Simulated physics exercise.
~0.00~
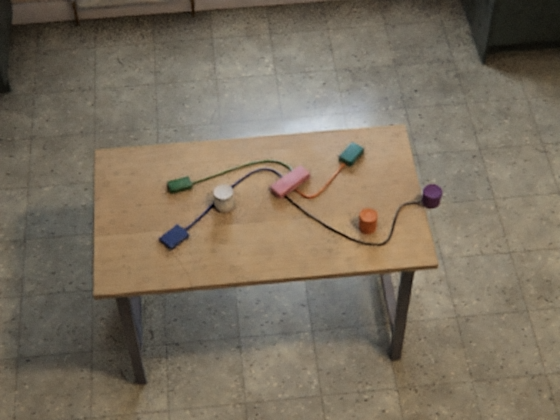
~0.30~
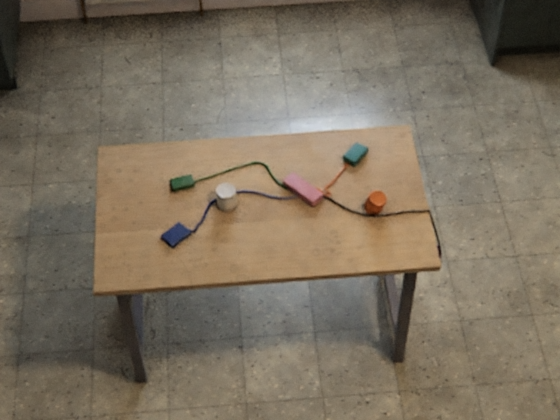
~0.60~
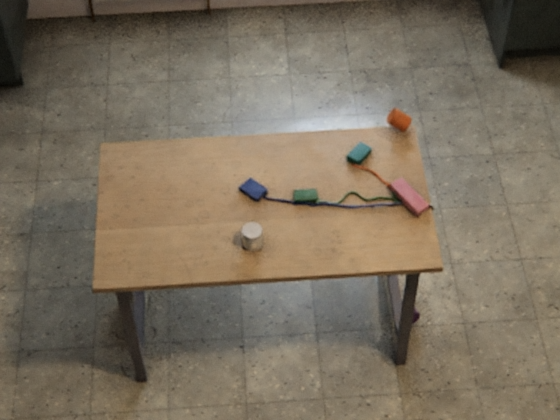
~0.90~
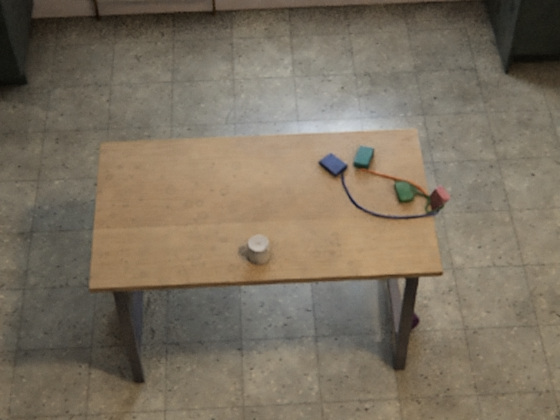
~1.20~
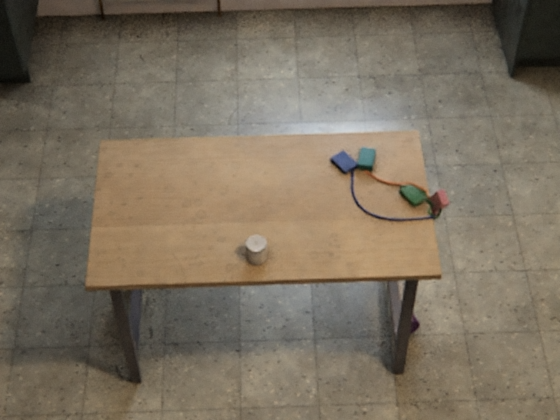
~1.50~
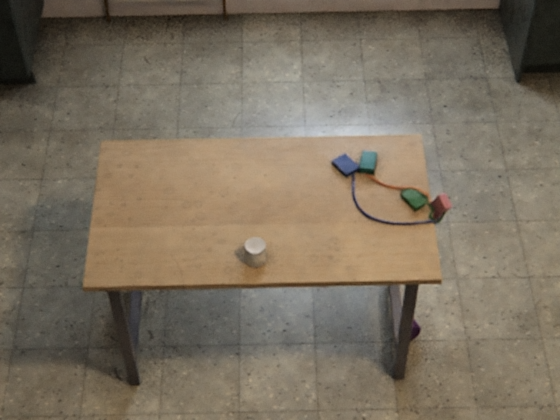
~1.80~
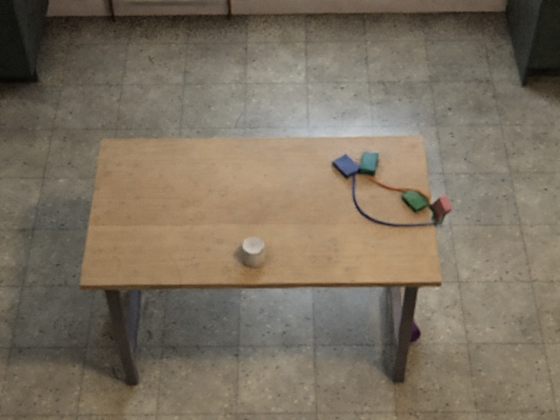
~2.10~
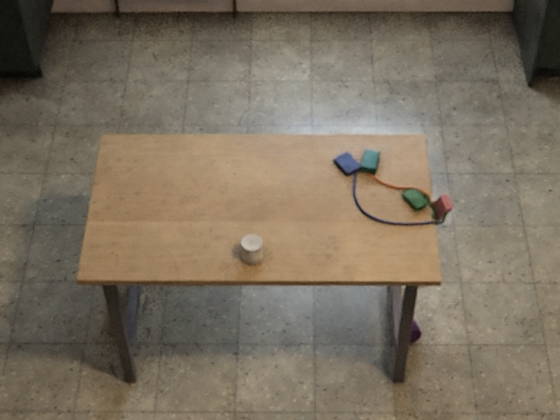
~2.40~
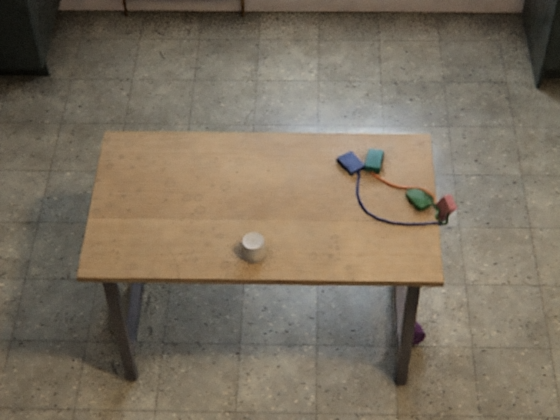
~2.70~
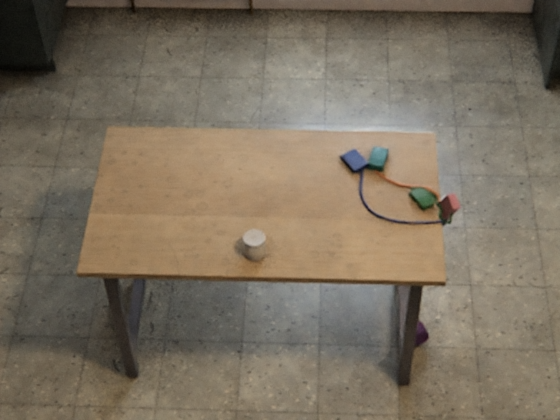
The footage shows a purple object dropping off the right side of a wooden table, dragging a cabled pink block rightward while an orange tub tips and disappears. Blue and green blocks slide after it, and the pink block ends tilted at the edge, the white canister still standing.
